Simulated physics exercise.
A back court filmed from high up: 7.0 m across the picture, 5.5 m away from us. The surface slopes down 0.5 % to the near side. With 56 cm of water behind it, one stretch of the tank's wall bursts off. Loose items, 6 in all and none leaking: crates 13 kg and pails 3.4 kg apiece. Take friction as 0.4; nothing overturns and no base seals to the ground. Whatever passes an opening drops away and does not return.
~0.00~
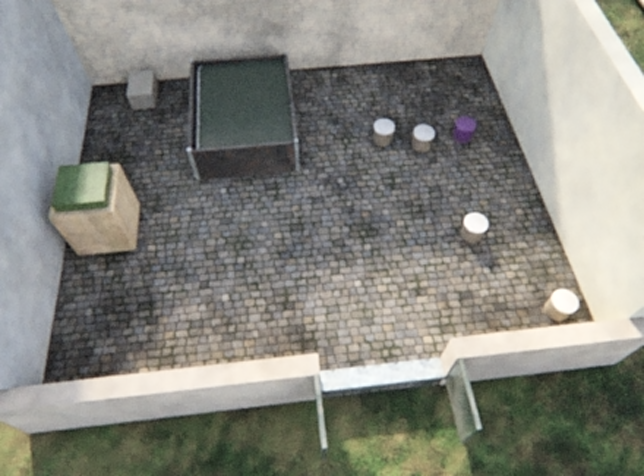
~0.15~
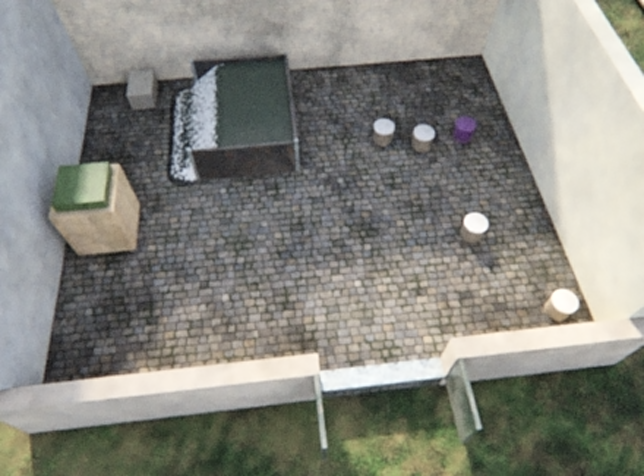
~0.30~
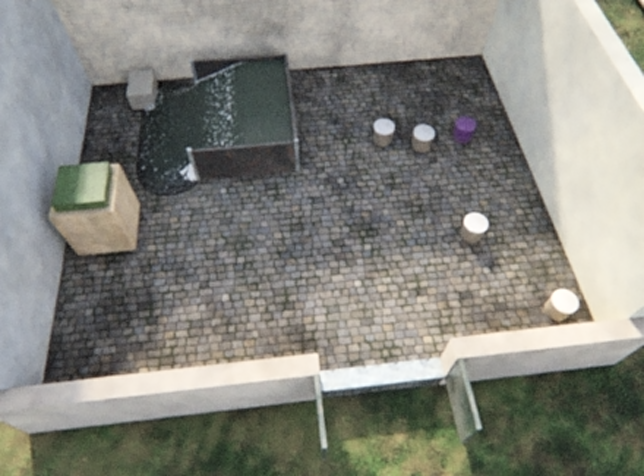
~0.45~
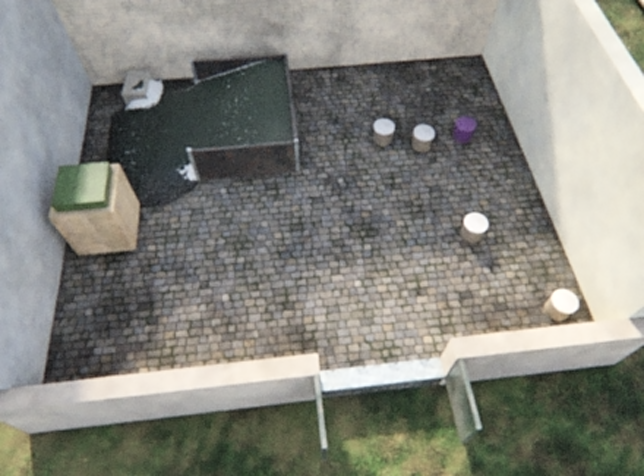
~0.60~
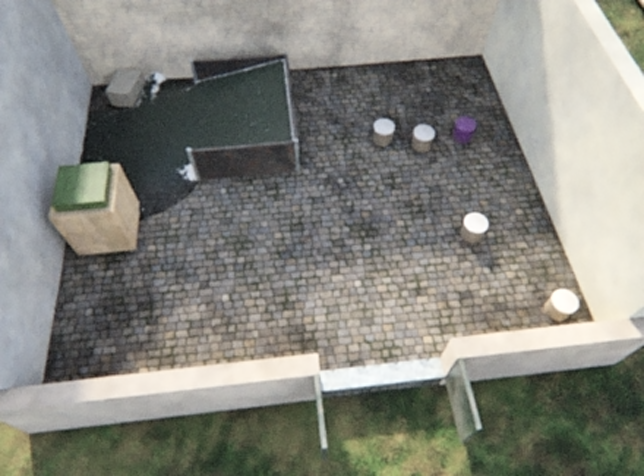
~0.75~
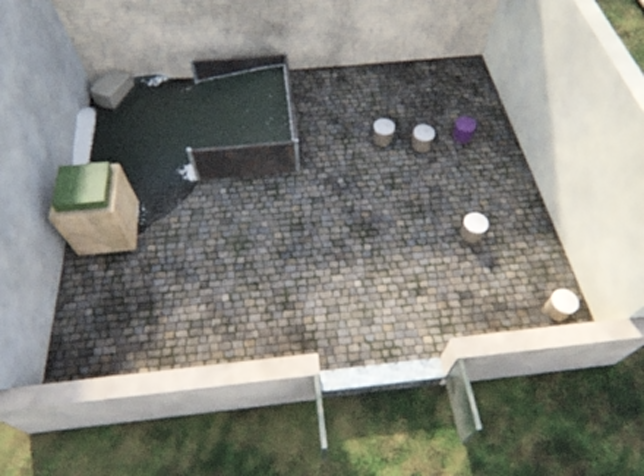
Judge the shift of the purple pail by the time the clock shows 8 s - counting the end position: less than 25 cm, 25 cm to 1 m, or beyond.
The purple pail stays put.
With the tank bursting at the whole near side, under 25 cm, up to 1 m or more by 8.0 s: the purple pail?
In that case the purple pail holds its place.
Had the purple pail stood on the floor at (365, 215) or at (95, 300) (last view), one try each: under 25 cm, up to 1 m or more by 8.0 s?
In turn: It stays put; it gets carried off.
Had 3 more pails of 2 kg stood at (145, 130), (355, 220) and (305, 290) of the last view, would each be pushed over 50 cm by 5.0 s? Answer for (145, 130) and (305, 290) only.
In turn: Over, more.
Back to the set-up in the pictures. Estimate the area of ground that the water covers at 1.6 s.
About 9.5 m2.
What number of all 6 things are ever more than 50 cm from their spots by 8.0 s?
I count 1.
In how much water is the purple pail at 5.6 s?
About 1 cm.
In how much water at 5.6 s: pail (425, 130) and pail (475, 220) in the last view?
About 0 and 1 cm.
After 1.6 s the purple pail is near (466, 124), 0.0 m from its start, aground; 0 of 6 are out; 1 afloat.
After 3.6 s the purple pail is near (466, 124), 0.0 m from its start, aground; 0 of 6 are out; 1 afloat.
After 5.6 s the purple pail is near (466, 124), 0.0 m from its start, aground; 0 of 6 are out; 1 afloat.
After 8.0 s the purple pail is near (466, 124), 0.0 m from its start, aground; 0 of 6 are out; 2 afloat.
